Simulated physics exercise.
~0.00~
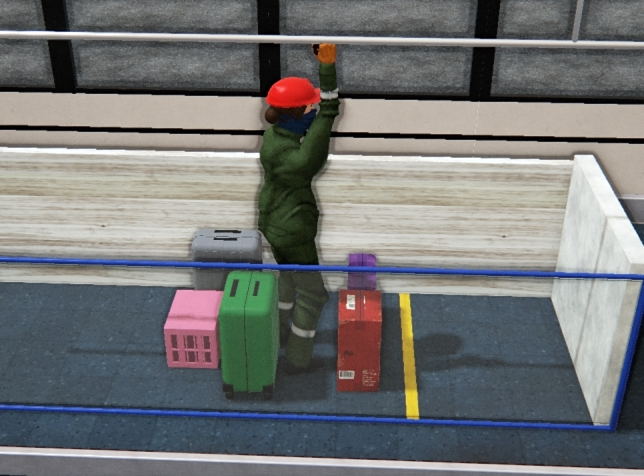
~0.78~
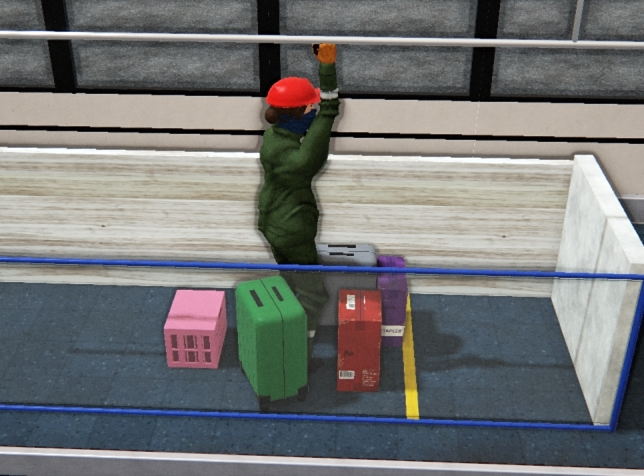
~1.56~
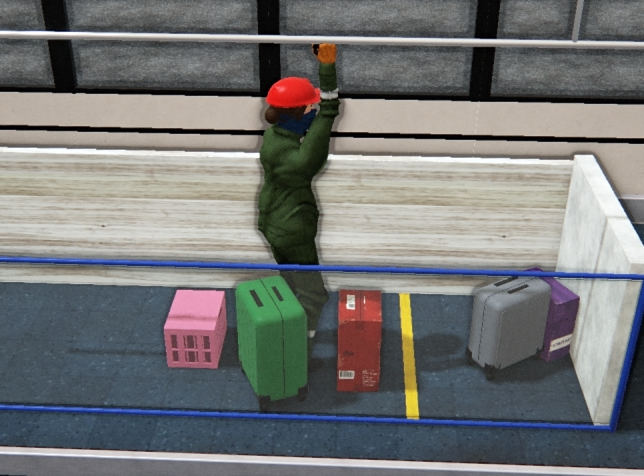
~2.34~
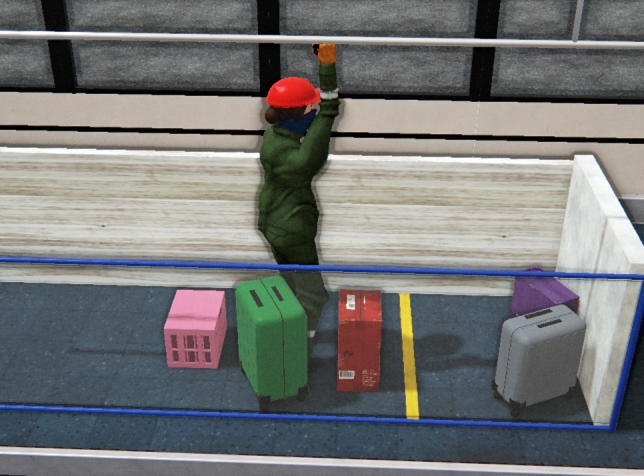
We see a standing figure in a red helmet holding an overhead rail among luggage as a green case shifts slightly right, while a grey case and purple carton travel right across the yellow line, ending near the right wall; the pink crate and red pack stay put.
